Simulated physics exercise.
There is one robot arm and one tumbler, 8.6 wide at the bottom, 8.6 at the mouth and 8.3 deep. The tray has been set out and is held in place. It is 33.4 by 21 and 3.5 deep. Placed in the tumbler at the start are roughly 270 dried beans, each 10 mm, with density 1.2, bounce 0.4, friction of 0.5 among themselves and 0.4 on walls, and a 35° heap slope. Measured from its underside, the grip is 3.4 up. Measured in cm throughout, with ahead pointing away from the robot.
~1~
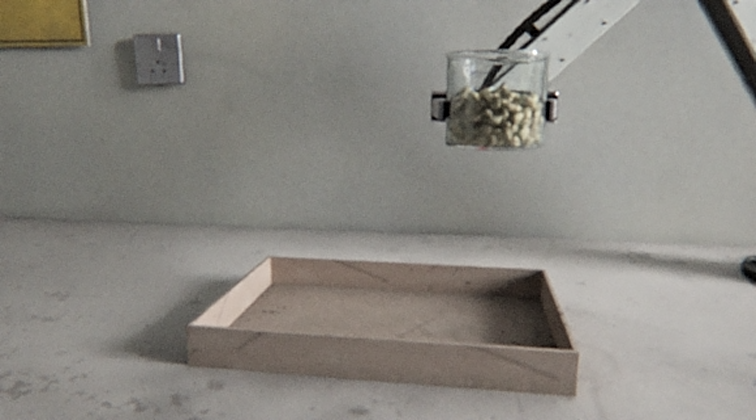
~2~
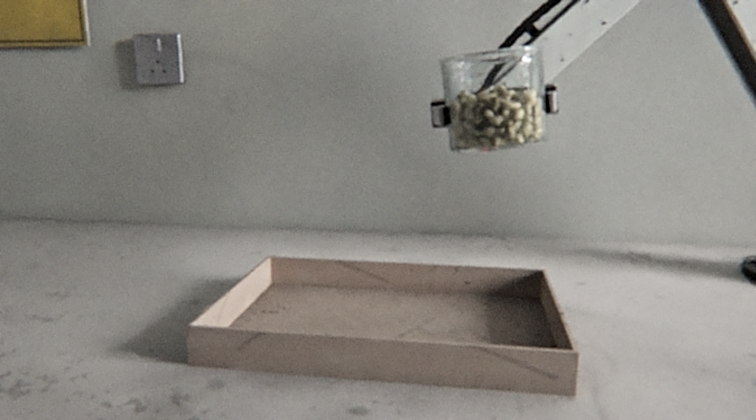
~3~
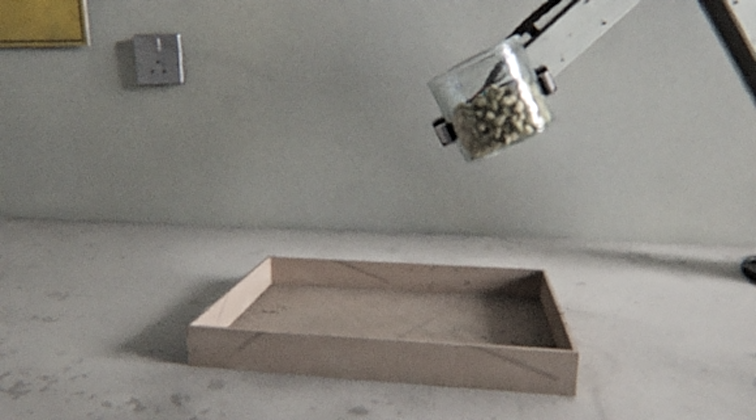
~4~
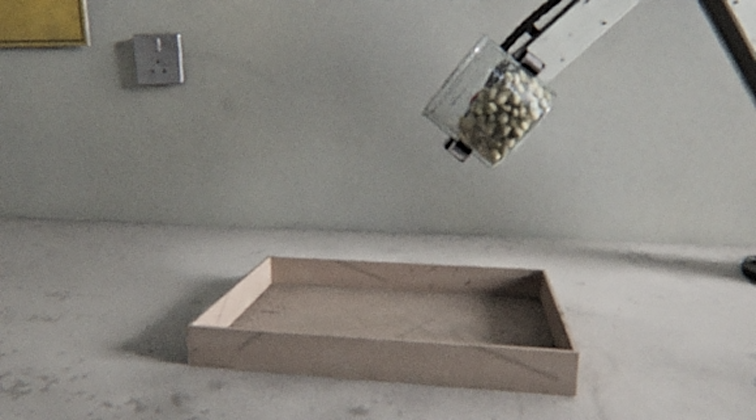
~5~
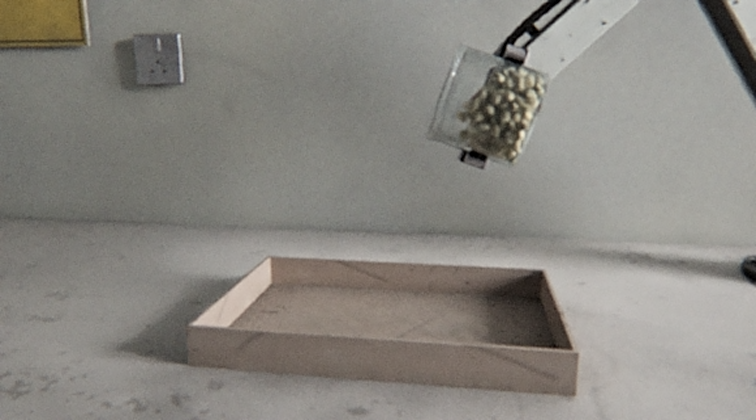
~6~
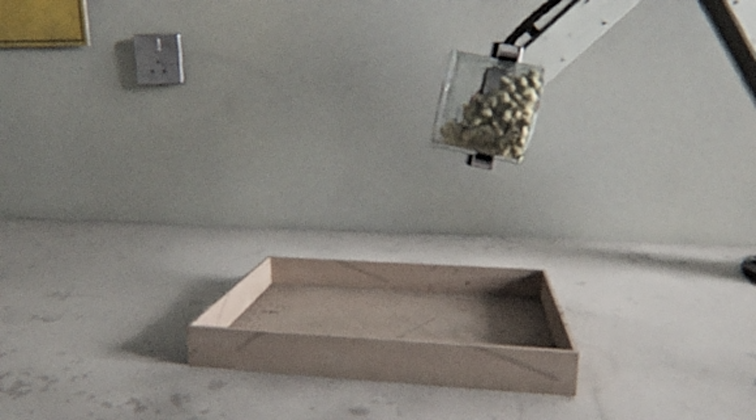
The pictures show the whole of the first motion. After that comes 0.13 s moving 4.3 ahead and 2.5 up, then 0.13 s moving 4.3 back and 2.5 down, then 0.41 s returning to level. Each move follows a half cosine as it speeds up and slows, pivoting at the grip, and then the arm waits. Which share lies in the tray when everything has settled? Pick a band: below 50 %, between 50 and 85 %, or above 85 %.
The share falls between 50 and 85 %.
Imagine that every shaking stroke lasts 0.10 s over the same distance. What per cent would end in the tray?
It would be some 95 %.
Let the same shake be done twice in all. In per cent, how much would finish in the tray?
Estimate for that case: 80 %.
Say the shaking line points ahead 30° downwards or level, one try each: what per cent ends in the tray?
First try about 20 %, second try about 45 %.
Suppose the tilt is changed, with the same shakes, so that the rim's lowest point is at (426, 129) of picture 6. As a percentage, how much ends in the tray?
About 35 %.
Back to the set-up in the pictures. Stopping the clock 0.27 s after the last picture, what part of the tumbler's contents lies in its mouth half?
85 %.
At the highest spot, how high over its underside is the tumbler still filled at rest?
Roughly 4.5 cm.
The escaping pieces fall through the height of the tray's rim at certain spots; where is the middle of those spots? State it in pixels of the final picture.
I'd put it somewhere near (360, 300).
Then, 0.27 s after the last picture, tilted 79° forward, highest piece 24 above the table; 148 in the tumbler, 123 in flight or on a rim.
Then, 0.54 s after the last picture, tilted 19° forward, highest piece 26 above the table; 165 in the tray, 104 in the tumbler, 2 in flight or on a rim.
Then, 0.87 s after the last picture, level, highest piece 25 above the table; 167 in the tray, 104 in the tumbler.
Then, 1.92 s after the last picture, level, highest piece 25 above the table; 167 in the tray, 104 in the tumbler.
Final count, 167 in the tray, 104 in the tumbler. That is 62 % in the tray.
